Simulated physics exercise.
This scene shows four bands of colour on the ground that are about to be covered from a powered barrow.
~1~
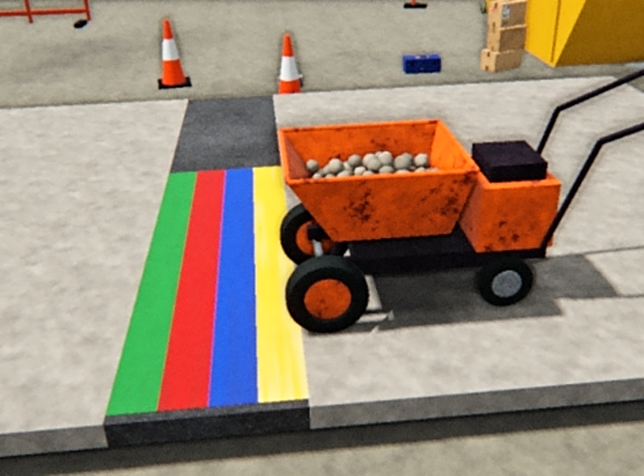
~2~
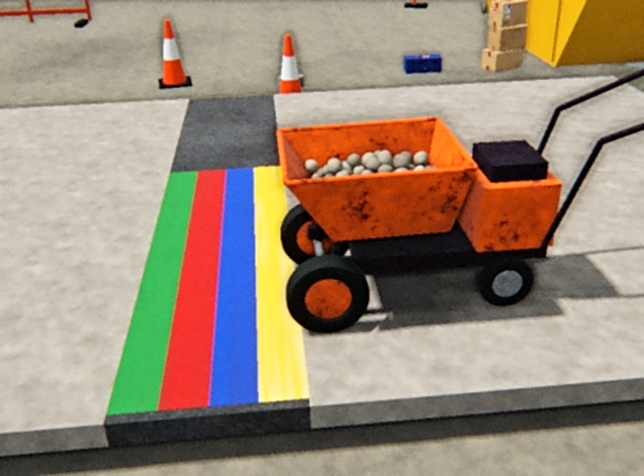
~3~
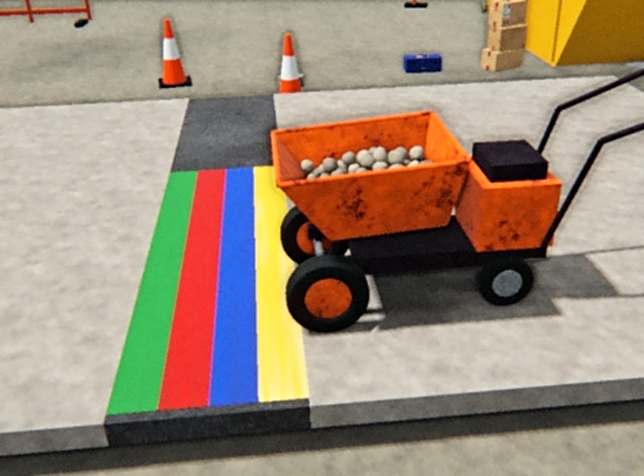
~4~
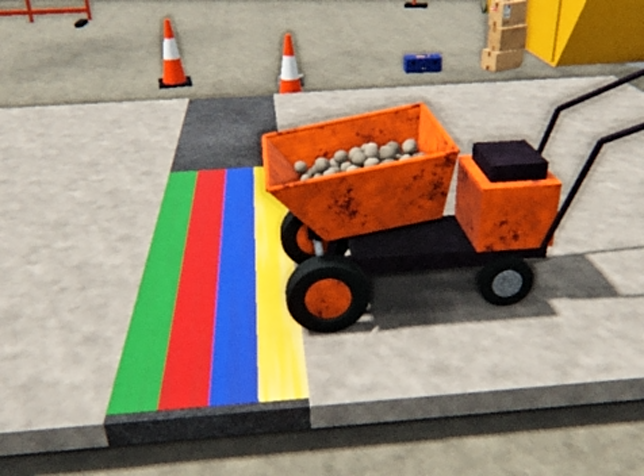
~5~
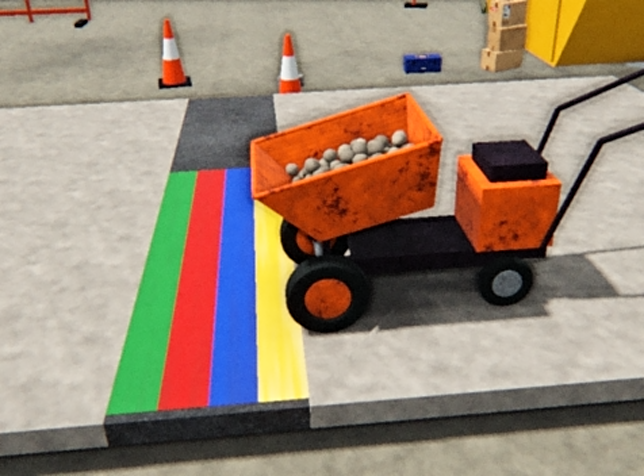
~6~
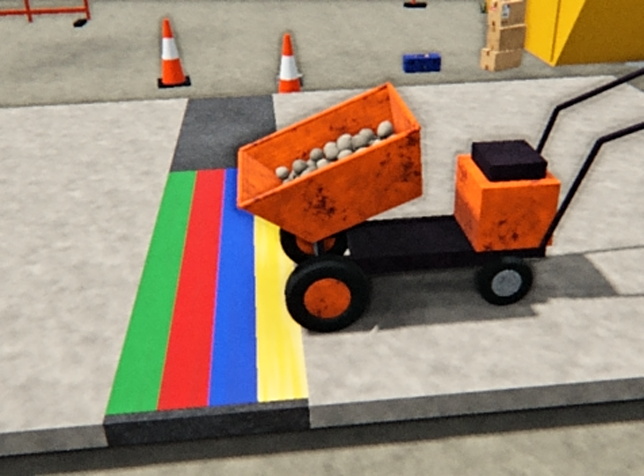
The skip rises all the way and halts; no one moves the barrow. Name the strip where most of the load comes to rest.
Green.
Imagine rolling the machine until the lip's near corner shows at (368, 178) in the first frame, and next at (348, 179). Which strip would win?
Case 1 - the blue one; case 2 - the blue strip.
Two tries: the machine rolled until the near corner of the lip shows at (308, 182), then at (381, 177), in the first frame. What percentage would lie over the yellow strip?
0 and 20 in a hundred, in that order.
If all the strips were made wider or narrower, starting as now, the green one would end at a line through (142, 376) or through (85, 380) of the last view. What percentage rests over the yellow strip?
First 0 in a hundred, then 0 in a hundred.
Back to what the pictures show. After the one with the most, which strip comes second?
Second: The red strip.
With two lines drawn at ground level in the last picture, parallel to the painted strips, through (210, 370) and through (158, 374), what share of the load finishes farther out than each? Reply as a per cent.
Close to 70 and 50 per cent respectively.
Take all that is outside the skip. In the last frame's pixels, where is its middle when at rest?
(161, 300).
Soon after the last picture, skip tipped steeply; all in the skip.
A little later, skip tipped right over; most in the skip; a small part over the red strip; a stray few over the green strip.
Later still, skip tipped right over; about a third in the skip; about a quarter over the red strip; about a quarter over the green strip; a small part off the paint.
At rest, skip tipped right over; about a quarter in the skip; none over the yellow strip; none over the blue strip; about a quarter over the red strip; about a third over the green strip; about a quarter off the paint.
